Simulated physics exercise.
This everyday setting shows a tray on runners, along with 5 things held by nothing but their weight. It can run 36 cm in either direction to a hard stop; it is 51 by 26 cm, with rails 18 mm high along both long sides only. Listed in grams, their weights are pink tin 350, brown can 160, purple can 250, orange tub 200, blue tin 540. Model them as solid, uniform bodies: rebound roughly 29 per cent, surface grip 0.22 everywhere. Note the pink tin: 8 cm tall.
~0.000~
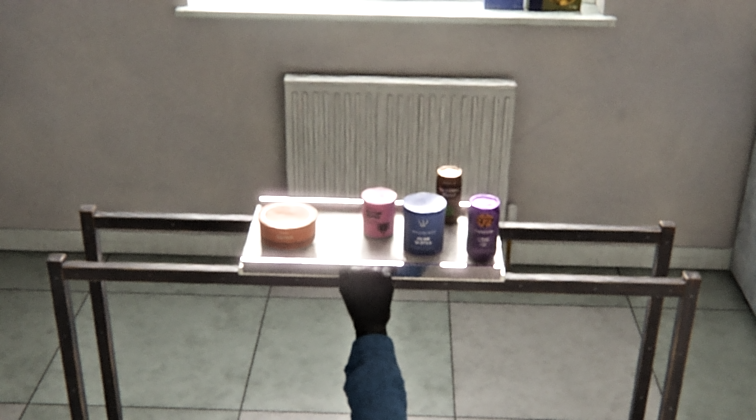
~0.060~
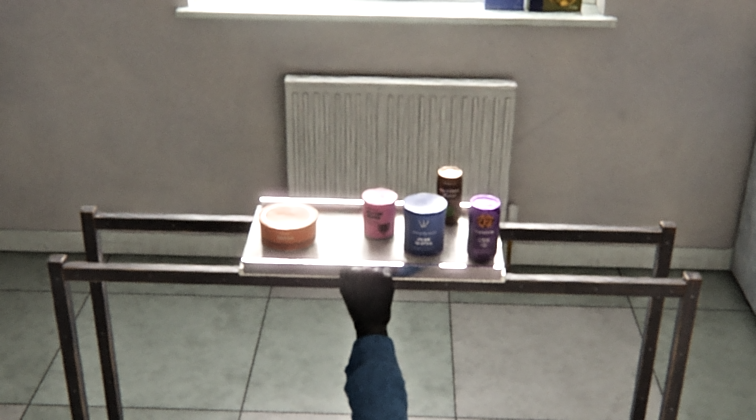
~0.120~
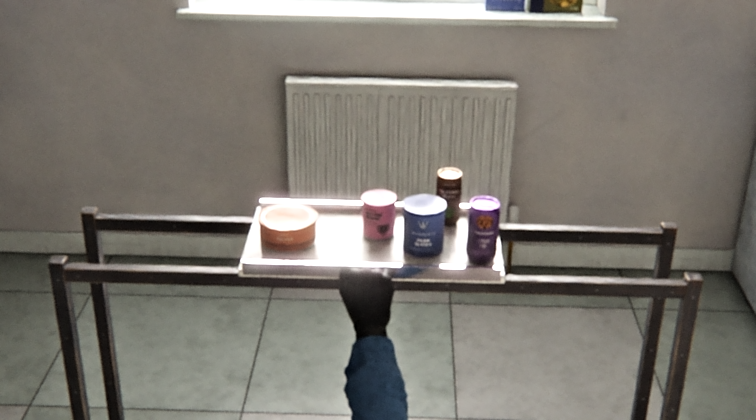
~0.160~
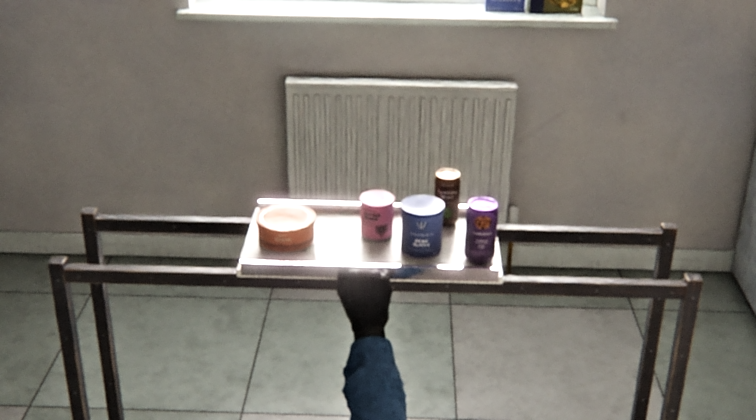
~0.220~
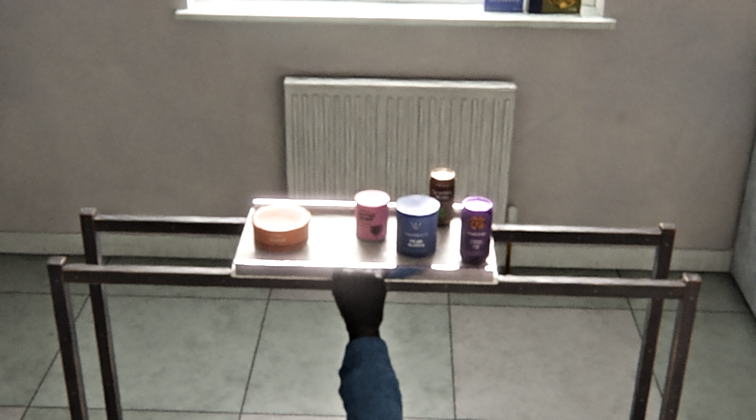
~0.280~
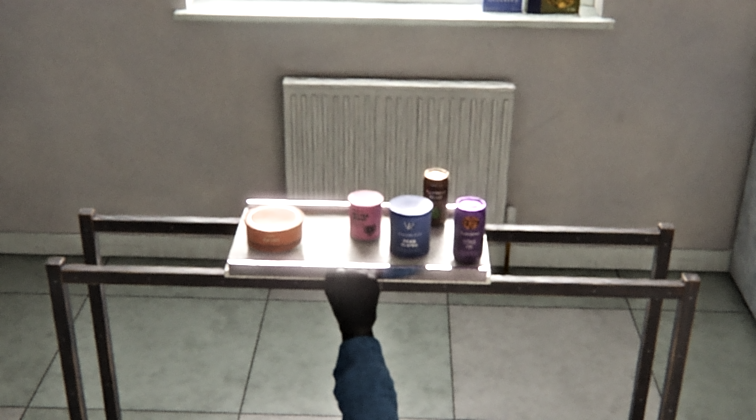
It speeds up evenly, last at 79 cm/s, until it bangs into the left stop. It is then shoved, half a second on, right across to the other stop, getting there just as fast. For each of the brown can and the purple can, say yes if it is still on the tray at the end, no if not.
At the end, the brown can never quits the tray; the purple can never quits the tray.
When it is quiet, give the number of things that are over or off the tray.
Total count: 1.
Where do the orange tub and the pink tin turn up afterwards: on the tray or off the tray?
The orange tub is not kept in bounds, the pink tin is kept in bounds.
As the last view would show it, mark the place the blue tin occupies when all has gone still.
Close to pixel (601, 232) in the final view.
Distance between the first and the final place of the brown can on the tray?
Roughly 0 centimetres.
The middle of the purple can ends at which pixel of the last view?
Roughly (664, 236).
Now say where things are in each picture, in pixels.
The first picture shows tray midway; brown can (449, 196); purple can (483, 229).
The second picture shows tray midway; blue tin (424, 226); pink tin (379, 215).
The third picture shows tray midway; orange tub (288, 228); blue tin (424, 227).
The fourth picture shows tray 1 cm left; pink tin (377, 216); orange tub (286, 228).
The fifth picture shows tray 1 cm left; blue tin (417, 228); pink tin (372, 216).
The sixth picture shows tray 3 cm left; brown can (435, 199); purple can (469, 232).
By 1.28 s, tray 36 cm left; orange tub now off the tray; brown can 13 cm from its spot near (218, 193); purple can 13 cm from its spot near (236, 226).
By 2.88 s, tray 9 cm right; brown can 13 cm from its spot near (427, 198); purple can 13 cm from its spot near (460, 231); pink tin 13 cm from its spot.
When it is over (4.0 s), off the tray, orange tub; the other 4 within 5 cm of the start. In the last view, brown can near (617, 203), purple can near (664, 236).
